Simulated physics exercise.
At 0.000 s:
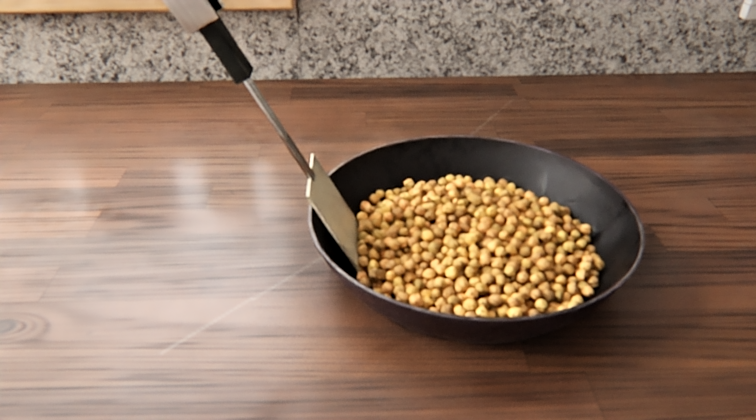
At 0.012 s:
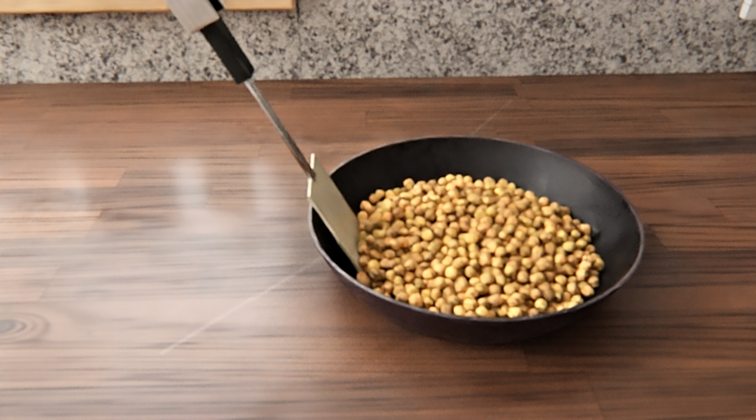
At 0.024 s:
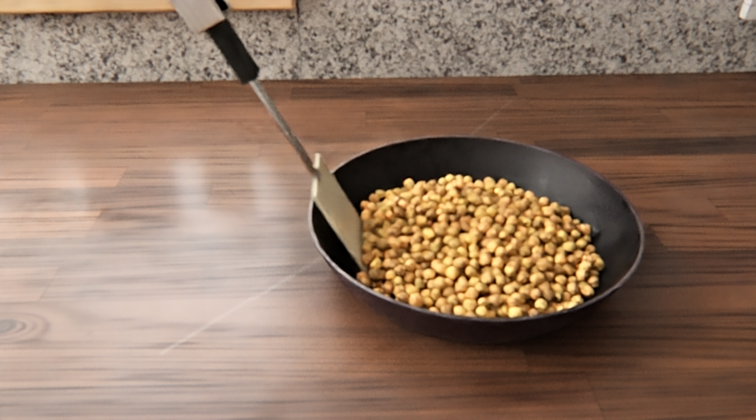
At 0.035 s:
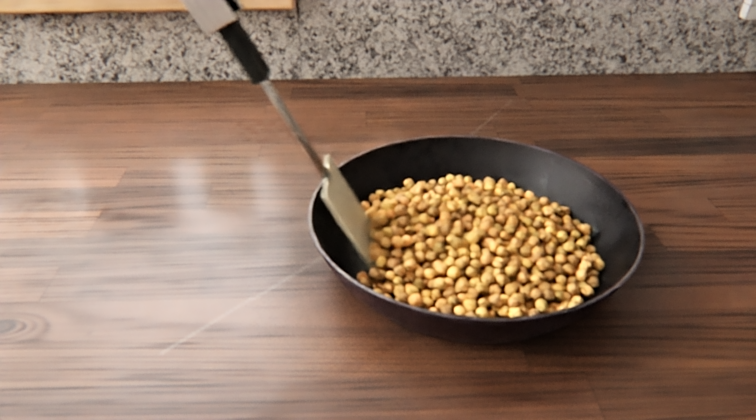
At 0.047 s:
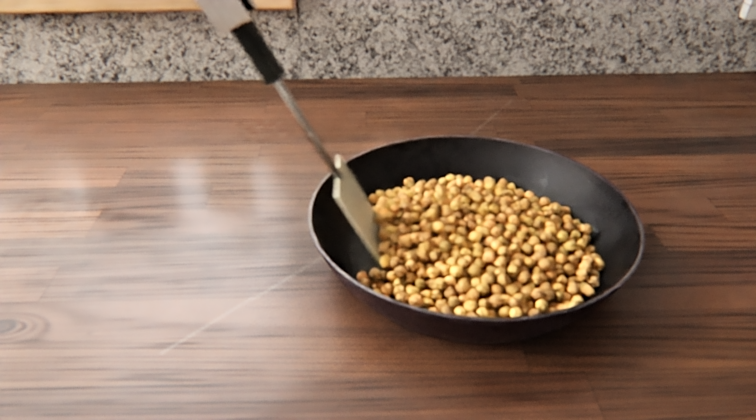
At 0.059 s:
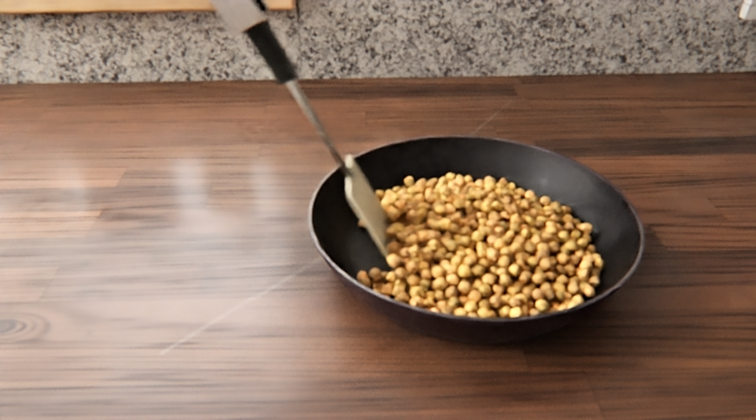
On a dark wooden countertop backed by speckled grey granite, the view looks down at an angle from the front and stays still. A black frying pan full of golden-brown chickpeas sits right of centre, with a pale metal spatula slanting in at its left side by a black and silver handle. The spatula slides slowly rightward, nudging the nearest chickpeas and baring some dark pan behind it.
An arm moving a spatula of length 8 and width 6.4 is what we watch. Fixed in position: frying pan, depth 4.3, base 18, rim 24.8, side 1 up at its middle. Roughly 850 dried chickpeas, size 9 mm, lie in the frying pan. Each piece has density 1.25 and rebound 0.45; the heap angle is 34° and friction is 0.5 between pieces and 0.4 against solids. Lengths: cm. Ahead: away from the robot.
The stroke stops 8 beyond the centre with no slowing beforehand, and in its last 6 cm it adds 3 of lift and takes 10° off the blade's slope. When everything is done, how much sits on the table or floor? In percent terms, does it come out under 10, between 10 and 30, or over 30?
It comes out under 10 %.
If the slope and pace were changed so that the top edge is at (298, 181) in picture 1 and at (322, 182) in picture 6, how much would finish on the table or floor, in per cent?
Around 0 per cent finishes on the table or floor.
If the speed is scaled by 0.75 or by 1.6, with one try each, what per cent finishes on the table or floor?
The two tries give roughly 0 and 10 in a hundred.
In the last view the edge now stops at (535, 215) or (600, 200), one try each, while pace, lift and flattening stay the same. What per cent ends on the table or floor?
The two tries give near 0 and near 15 in a hundred.
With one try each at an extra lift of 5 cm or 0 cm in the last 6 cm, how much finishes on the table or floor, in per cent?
Roughly 5 per cent, then 5 per cent.
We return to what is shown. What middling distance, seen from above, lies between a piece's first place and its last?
Some 3 centimetres.
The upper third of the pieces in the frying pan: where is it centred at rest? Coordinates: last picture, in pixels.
Centre: Roughly (567, 230).
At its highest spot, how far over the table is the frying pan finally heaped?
It reaches around 5.0 cm.
By 0.13 s, sloping 63°, highest piece 5 above the table; 848 in the frying pan.
By 0.19 s, sloping 60°, highest piece 5 above the table; 848 in the frying pan.
By 0.43 s, sloping 53°, highest piece 5 above the table; 798 in the frying pan, 50 on the table or floor.
By 1.48 s, sloping 53°, highest piece 5 above the table; 797 in the frying pan, 51 on the table or floor.
Final count, 797 in the frying pan, 51 on the table or floor. That is 6 % on the table or floor.
